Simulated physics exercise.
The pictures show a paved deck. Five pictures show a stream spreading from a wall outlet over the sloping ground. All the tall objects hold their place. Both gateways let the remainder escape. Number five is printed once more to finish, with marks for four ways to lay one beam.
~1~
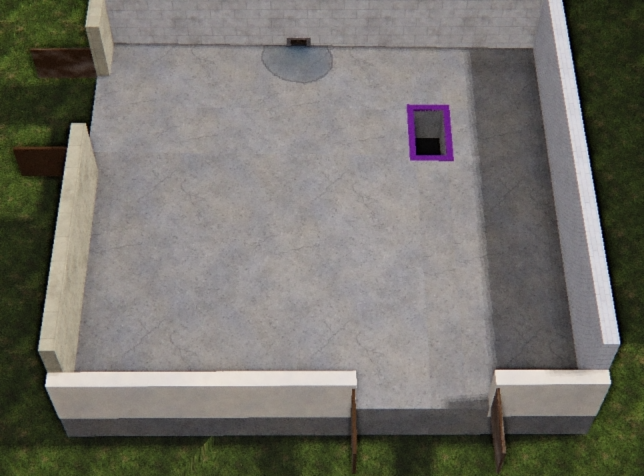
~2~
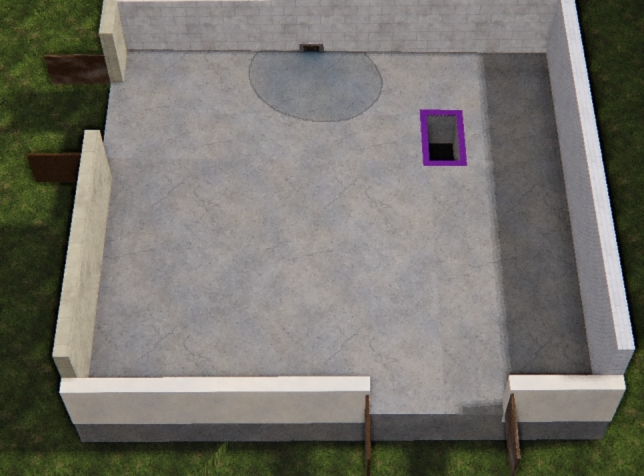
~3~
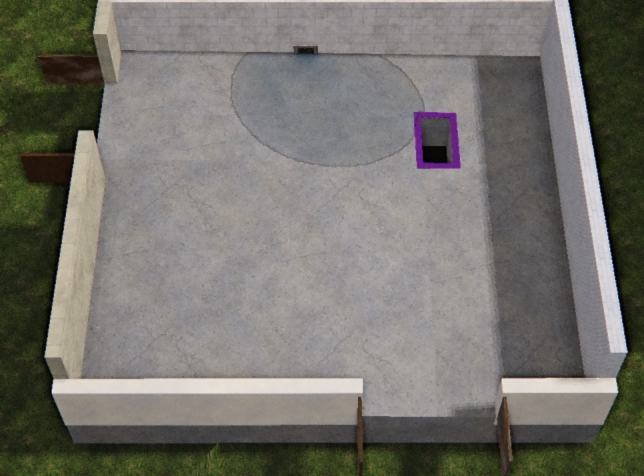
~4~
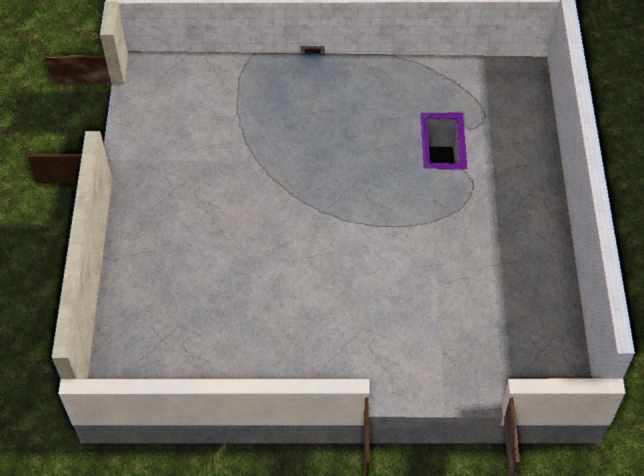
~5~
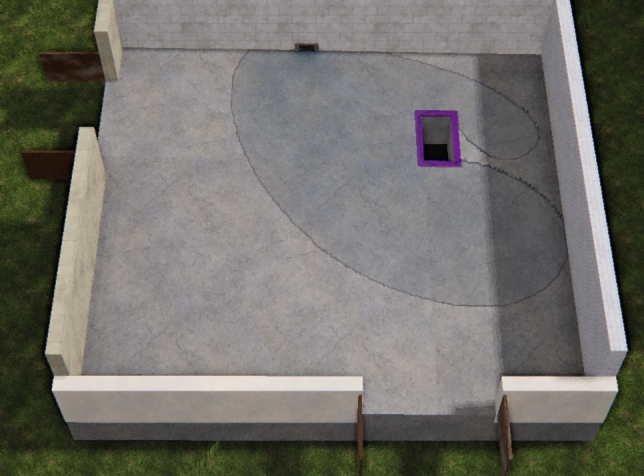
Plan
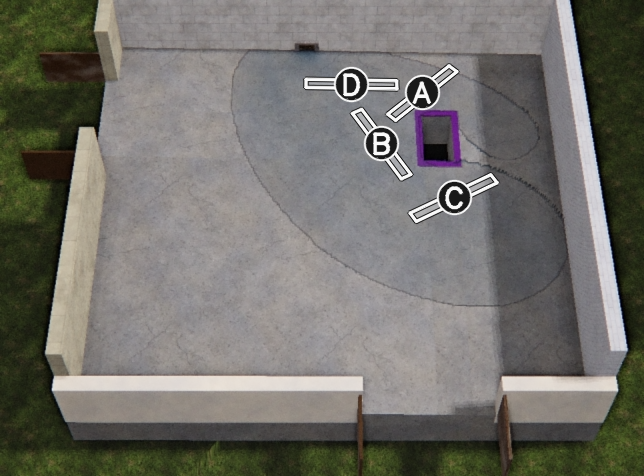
Water spreads from the back wall across the paved deck, reaching and surrounding the purple-edged drain.
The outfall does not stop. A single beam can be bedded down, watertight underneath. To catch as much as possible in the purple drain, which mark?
C is best.
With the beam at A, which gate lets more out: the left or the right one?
More leaves on the right.
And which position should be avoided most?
D.
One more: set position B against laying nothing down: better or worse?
Position B is worse.
On the marked copy, A from (391, 117) to (452, 68); B from (357, 111) to (406, 176); C from (413, 217) to (494, 178); D from (306, 83) to (396, 84).
Choosing A, about 16 % of the stream runs into the purple drain, about 75 % out by the gates.
Choosing B, about 21 % of the stream runs into the purple drain, about 71 % out by the gates.
Choosing C, about 31 % of the stream runs into the purple drain, about 59 % out by the gates.
Choosing D, about 6 % of the stream runs into the purple drain, about 86 % out by the gates.
